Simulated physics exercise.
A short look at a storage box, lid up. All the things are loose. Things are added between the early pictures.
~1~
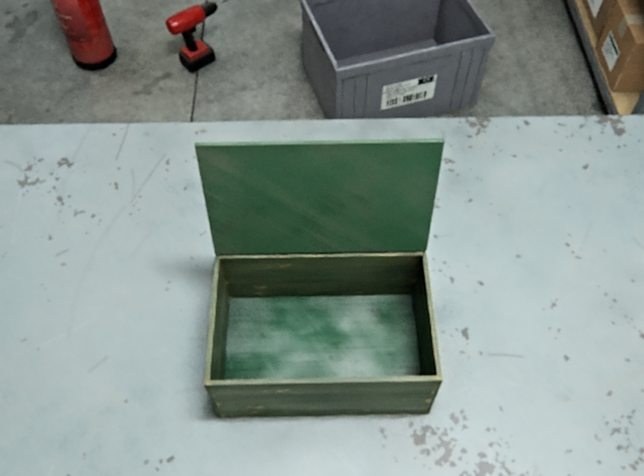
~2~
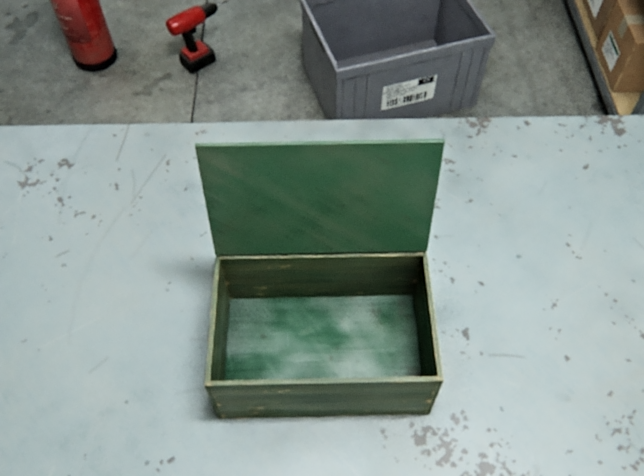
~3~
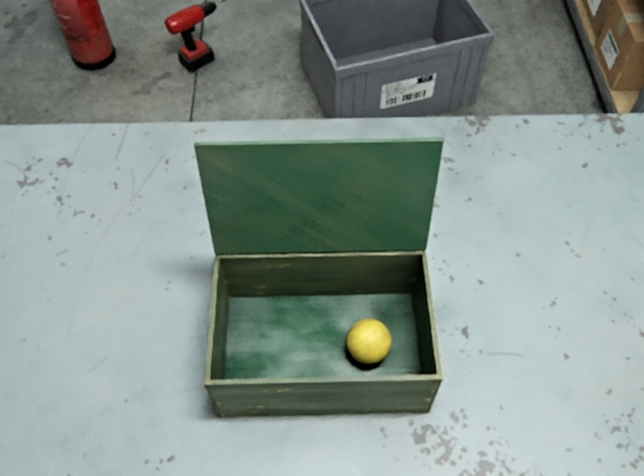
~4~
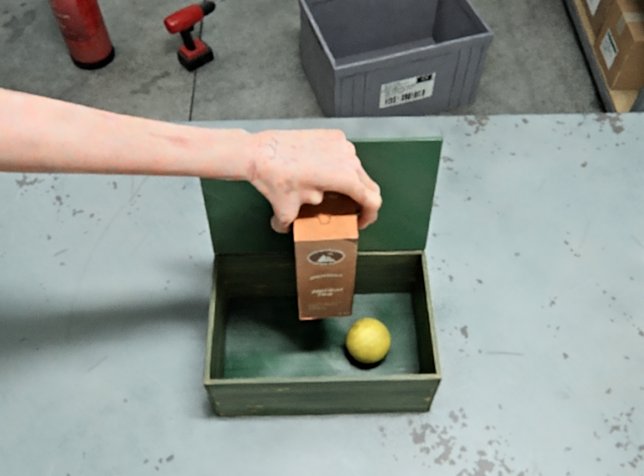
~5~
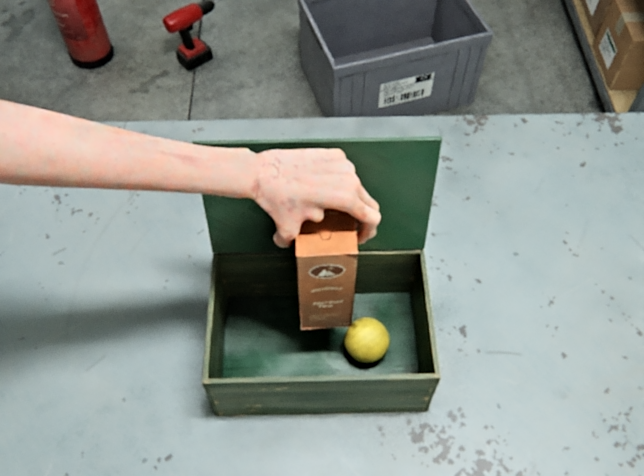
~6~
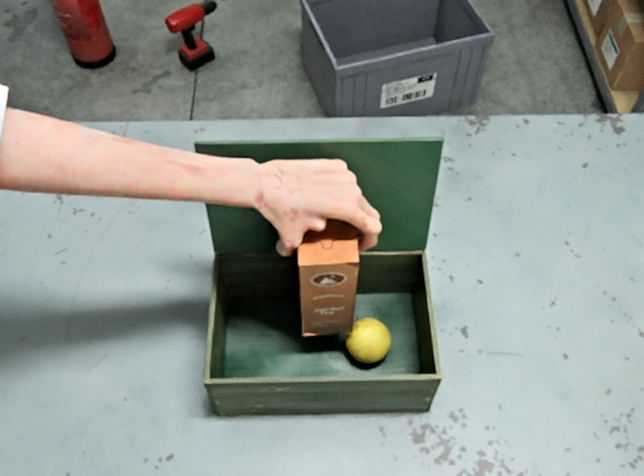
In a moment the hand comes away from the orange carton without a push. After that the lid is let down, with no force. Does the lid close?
It will not close.
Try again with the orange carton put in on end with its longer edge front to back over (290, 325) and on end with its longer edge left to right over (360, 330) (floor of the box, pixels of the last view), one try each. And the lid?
First try: It is held up; second try: It closes.
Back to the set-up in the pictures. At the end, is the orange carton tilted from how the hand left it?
It stays as placed.
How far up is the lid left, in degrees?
Some 65° above the rim.
Then, 0.30 s later than the last frame, orange carton tilted by 6° near (318, 313); yellow lemon moved a little.
Then, 0.90 s later than the last frame, lid starting down; orange carton tilted by 7° near (324, 309); yellow lemon moved about its own width.
Then, 1.30 s later than the last frame, lid 78° above the rim; orange carton moved about its own width near (318, 315); yellow lemon moved about its own width.
When it is over, lid 66° above the rim; moved from the start, orange carton and yellow lemon. End places, in pixels of the last picture, orange carton near (318, 315).
